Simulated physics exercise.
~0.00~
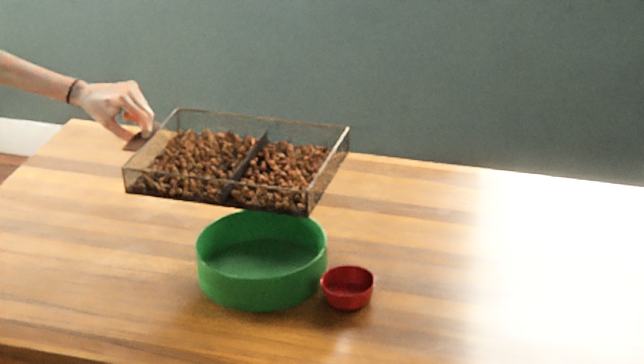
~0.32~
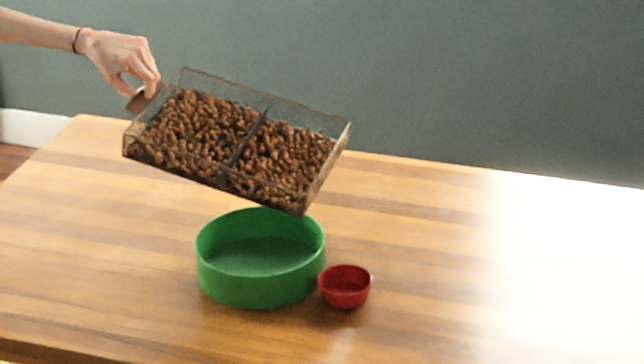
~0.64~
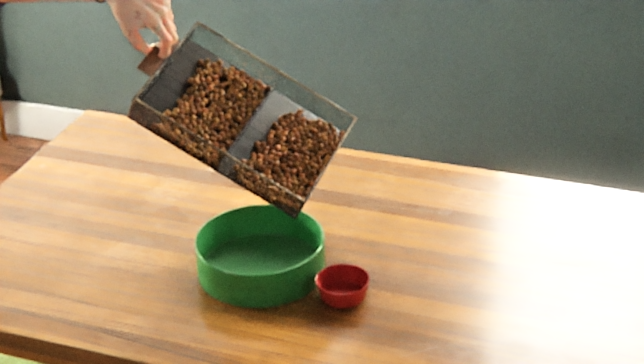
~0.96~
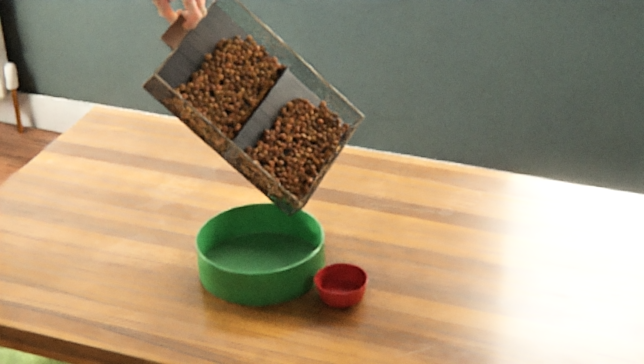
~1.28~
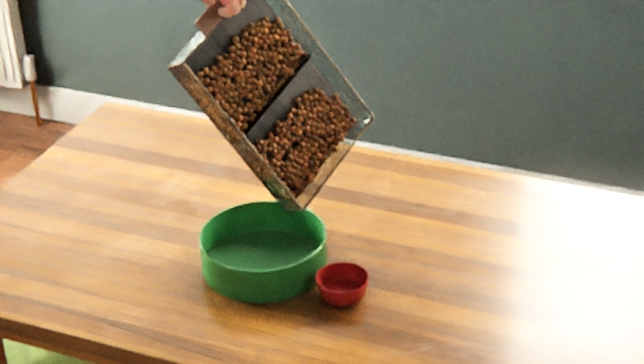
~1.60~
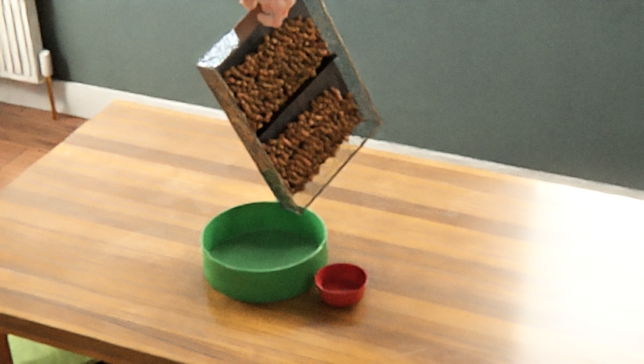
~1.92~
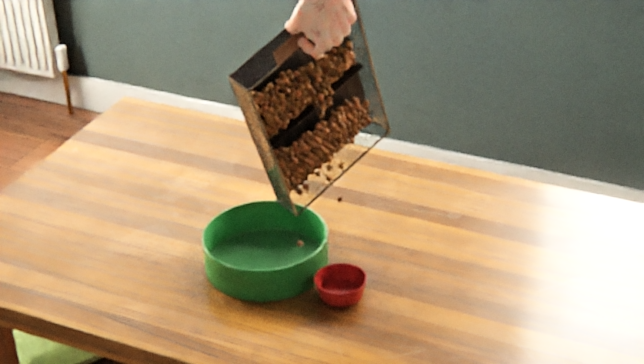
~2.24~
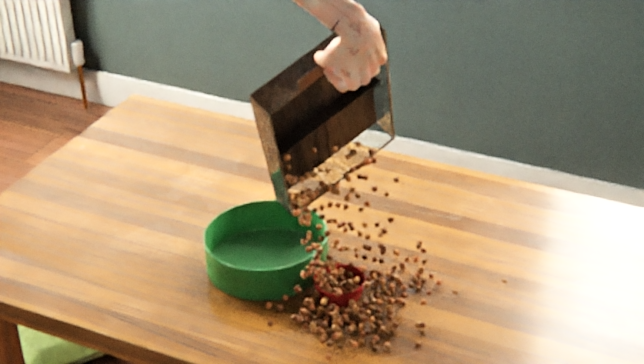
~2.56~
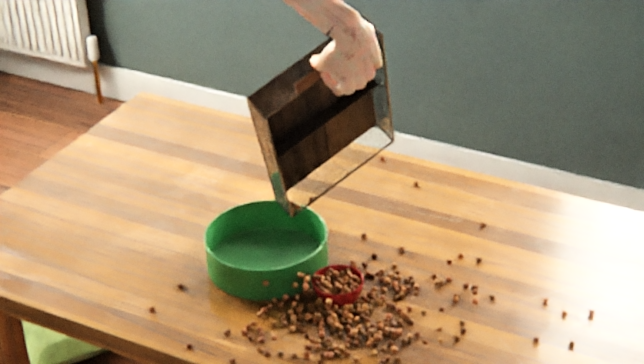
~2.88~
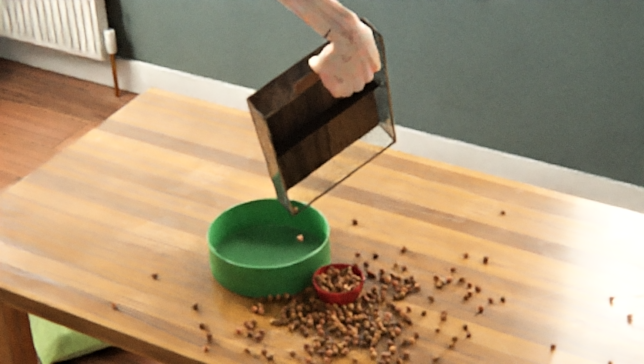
The clip opens with a hand holding a clear-sided, divided tray full of small brown balls above a wooden table, where a green pot and a smaller red dish stand. The hand lifts and steadily tips the tray, swinging over to the right as the view drifts slightly sideways. The balls stay inside until the tray is steeply tilted, then a few slip out. The rest pour down in a rush around the red dish, bouncing and scattering across the table. The tray is left empty, the red dish filled, the green pot apparently empty, and most balls lie strewn on the wood.
